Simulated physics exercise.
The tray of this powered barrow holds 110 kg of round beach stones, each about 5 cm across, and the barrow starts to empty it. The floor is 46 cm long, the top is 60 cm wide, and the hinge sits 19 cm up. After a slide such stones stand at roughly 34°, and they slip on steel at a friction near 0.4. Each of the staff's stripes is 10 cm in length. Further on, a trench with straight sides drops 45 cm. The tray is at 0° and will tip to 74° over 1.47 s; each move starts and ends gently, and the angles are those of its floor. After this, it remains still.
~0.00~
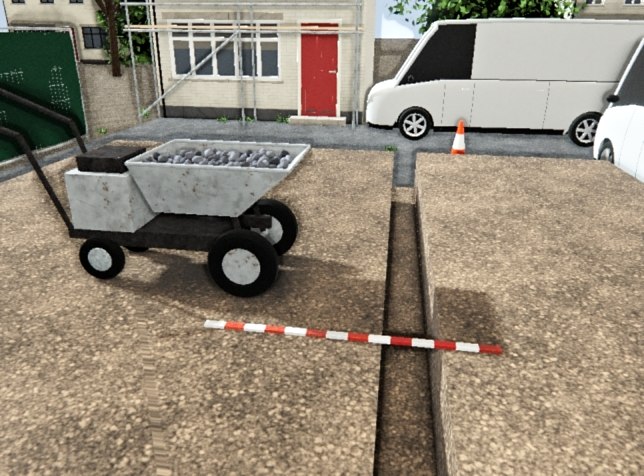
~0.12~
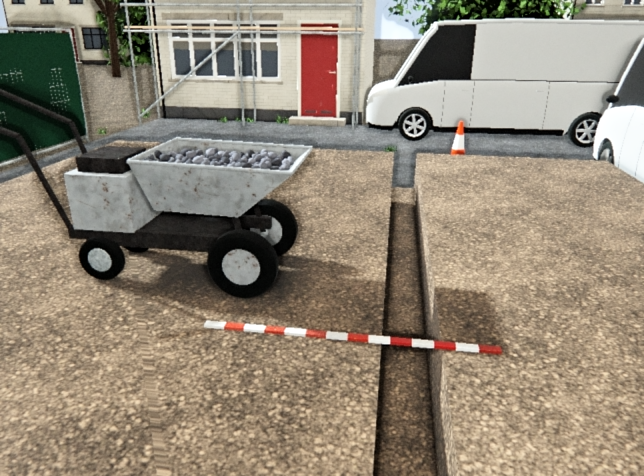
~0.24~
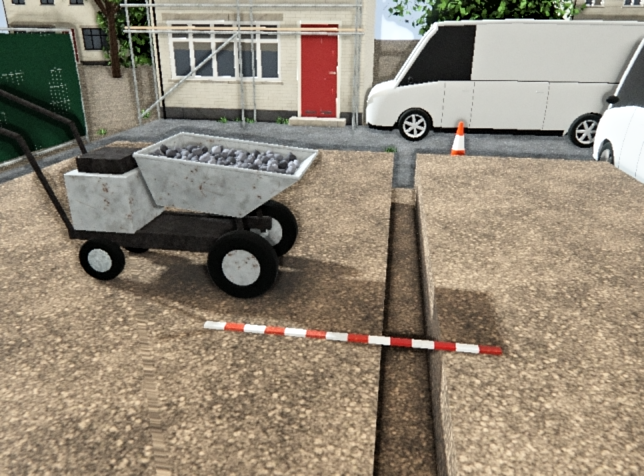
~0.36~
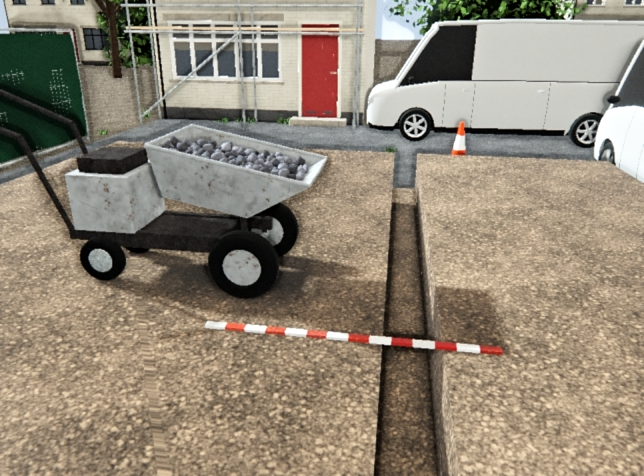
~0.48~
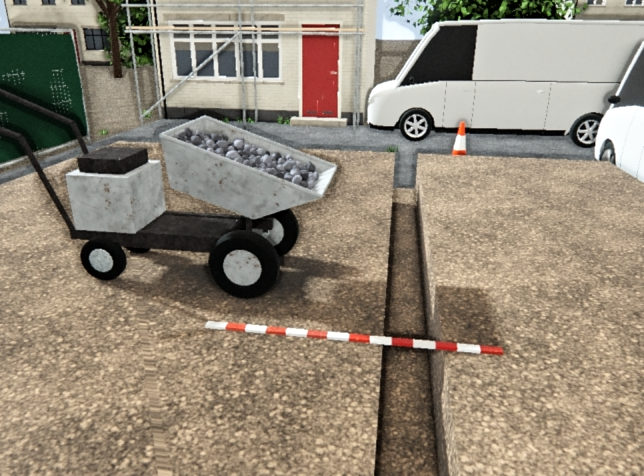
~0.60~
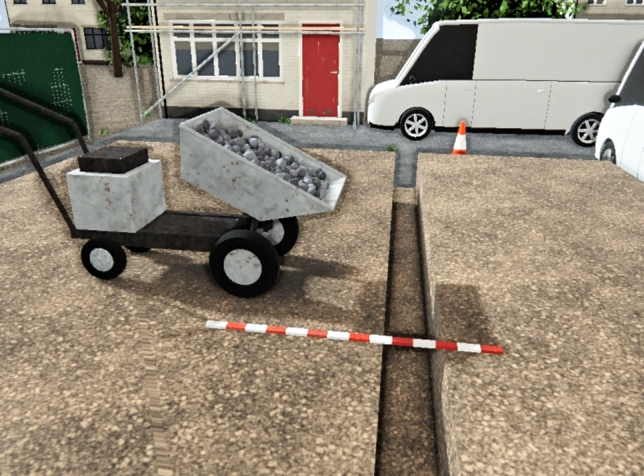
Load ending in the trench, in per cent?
75 per cent.
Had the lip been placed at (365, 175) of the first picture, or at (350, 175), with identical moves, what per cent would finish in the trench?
The first gives about 30 percent and the second about 50 percent.
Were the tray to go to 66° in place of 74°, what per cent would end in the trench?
Then roughly 90 percent.
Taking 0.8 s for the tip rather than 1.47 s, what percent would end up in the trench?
It'd be some 70 per cent.
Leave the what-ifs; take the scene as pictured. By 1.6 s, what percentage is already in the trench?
Roughly 55 percent of the load.
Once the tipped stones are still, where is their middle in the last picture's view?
At about pixel (404, 339) in the last view.
After 1.1 s the floor is at 62°; 95 % in the tray, 4 % short of the trench; the foremost stones are at (381, 275).
After 1.6 s the floor is at 74°; 26 % in the tray, 17 % short of the trench, 57 % in the trench; the foremost stones are at (436, 300).
After 1.9 s the floor is at 74°; 10 % in the tray, 18 % short of the trench, 71 % in the trench, 1 % past the trench; the foremost stones are at (468, 309).
After 3.9 s the floor is at 74°; 8 % in the tray, 16 % short of the trench, 75 % in the trench, 1 % past the trench; the foremost stones are at (480, 322).
